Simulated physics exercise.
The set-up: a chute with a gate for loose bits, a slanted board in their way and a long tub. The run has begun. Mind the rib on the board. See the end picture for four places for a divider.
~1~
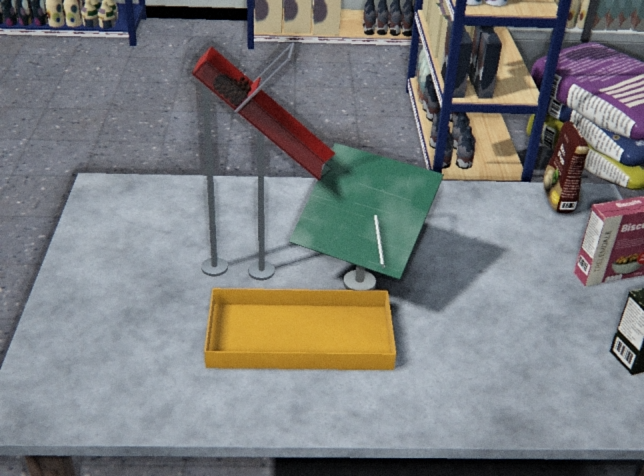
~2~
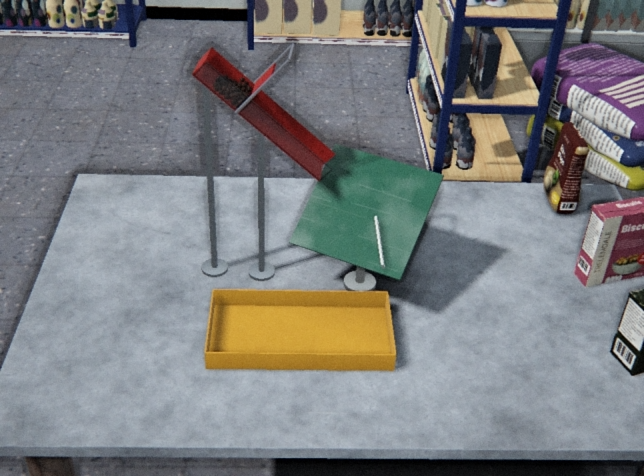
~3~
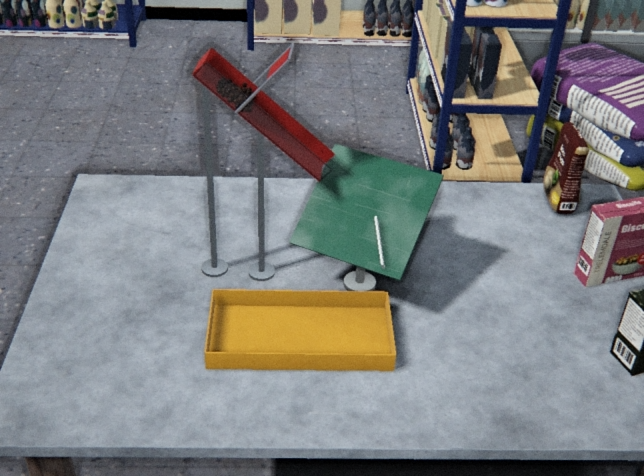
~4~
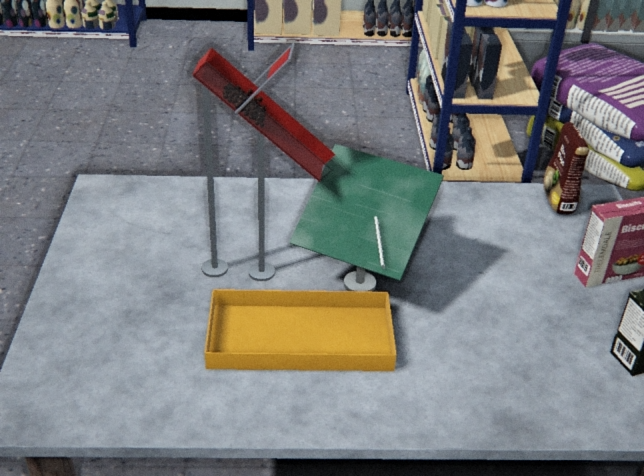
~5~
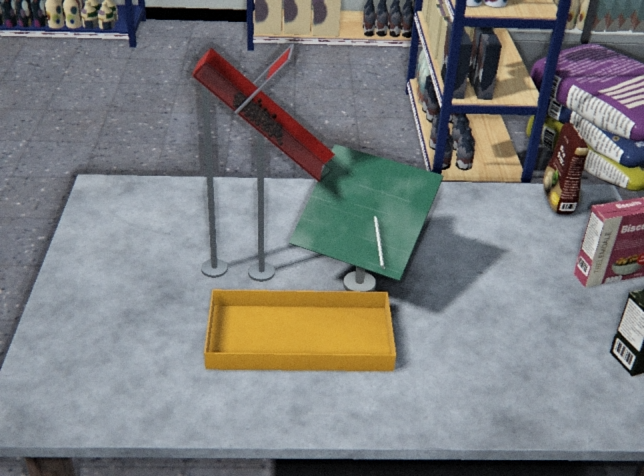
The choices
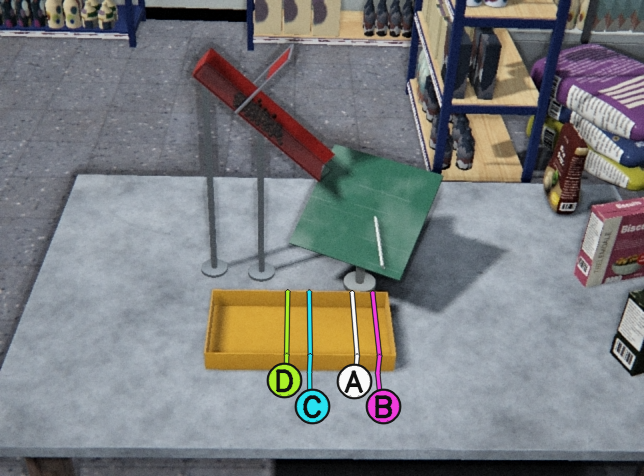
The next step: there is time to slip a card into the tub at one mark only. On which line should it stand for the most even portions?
The best line is A.
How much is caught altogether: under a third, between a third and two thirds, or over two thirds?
It is between a third and two thirds.
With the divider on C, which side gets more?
More lands on the right.
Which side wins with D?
The right side.
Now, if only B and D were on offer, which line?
That would be B.
On the marked copy, line A crosses the front rim at (357, 355); line B crosses the front rim at (379, 355); line C crosses the front rim at (310, 354); line D crosses the front rim at (286, 354).
If A is chosen, of what is caught, about a third on the left of the divider, about two thirds on the right.
If B is chosen, of what is caught, most on the left of the divider, about a quarter on the right.
If C is chosen, of what is caught, a small part on the left of the divider, nearly all on the right.
If D is chosen, of what is caught, a small part on the left of the divider, nearly all on the right.
